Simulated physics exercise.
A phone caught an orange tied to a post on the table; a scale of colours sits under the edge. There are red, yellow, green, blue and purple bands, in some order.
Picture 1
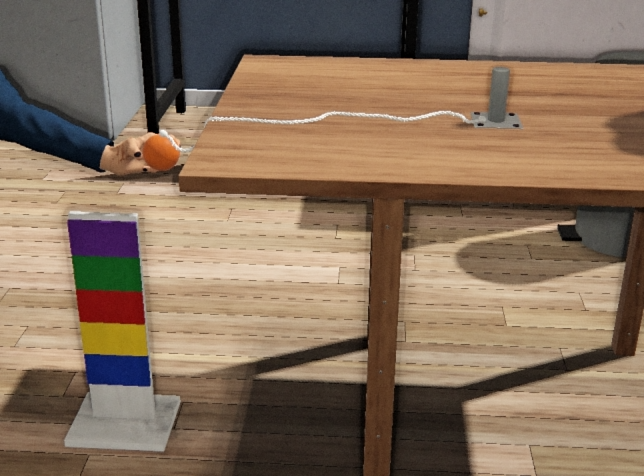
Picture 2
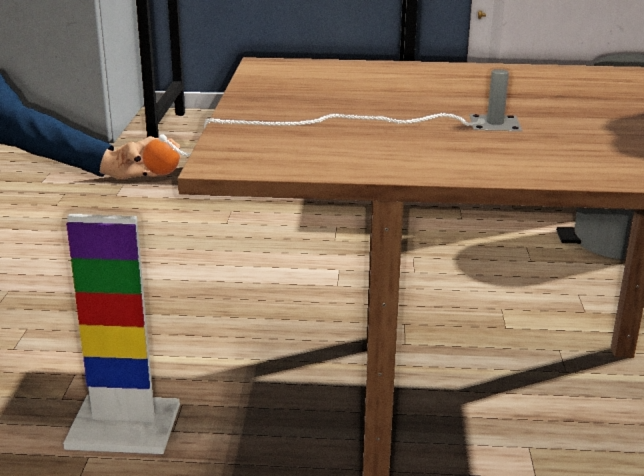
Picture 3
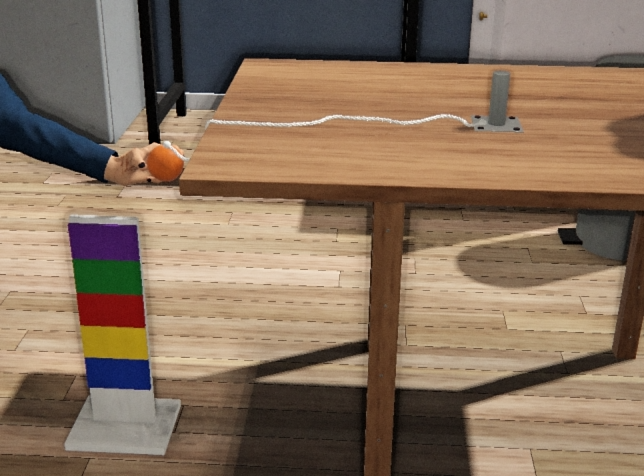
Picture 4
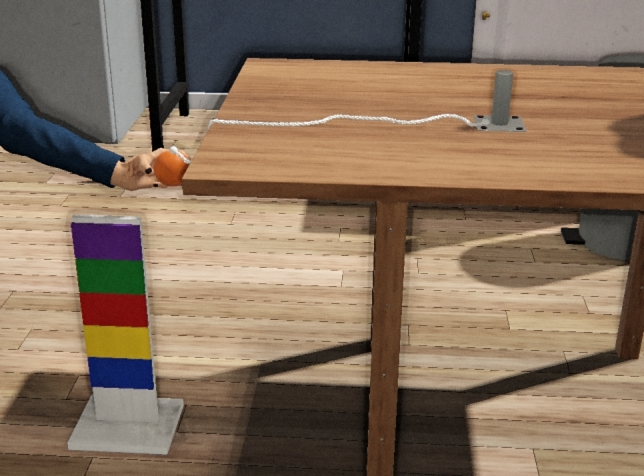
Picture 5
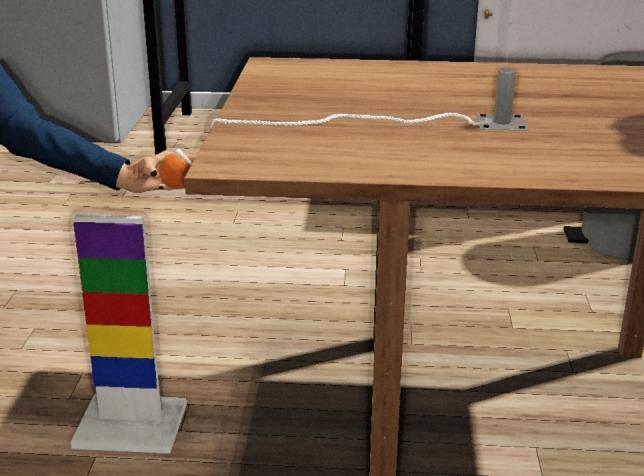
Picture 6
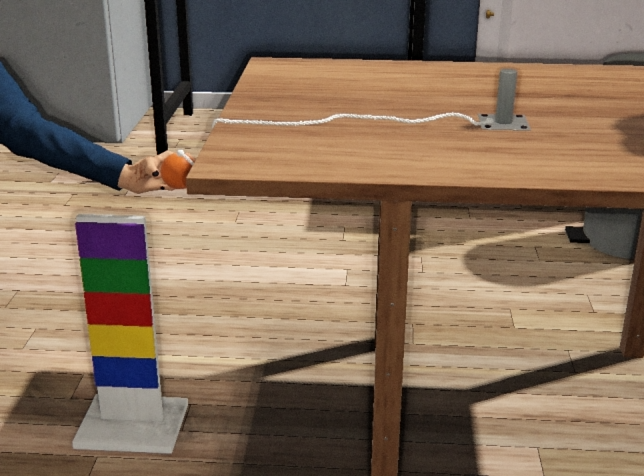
A hand holds an orange tied to a white cord beside the table, barely shifting right.
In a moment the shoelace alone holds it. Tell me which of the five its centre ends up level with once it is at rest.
Its centre ends up level with purple.
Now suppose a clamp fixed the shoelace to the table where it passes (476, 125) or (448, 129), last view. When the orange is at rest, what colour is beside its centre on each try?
In order: Purple; purple.
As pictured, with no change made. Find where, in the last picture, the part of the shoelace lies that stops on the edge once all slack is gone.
That would be the bit at (251, 122).
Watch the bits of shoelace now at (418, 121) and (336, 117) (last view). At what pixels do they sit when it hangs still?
They go to (392, 119) and to (306, 118).
A little later, orange near (252, 225); level with purple.
Next, orange near (224, 242); level with purple.
When it is over, orange near (228, 242); level with purple. At purple.
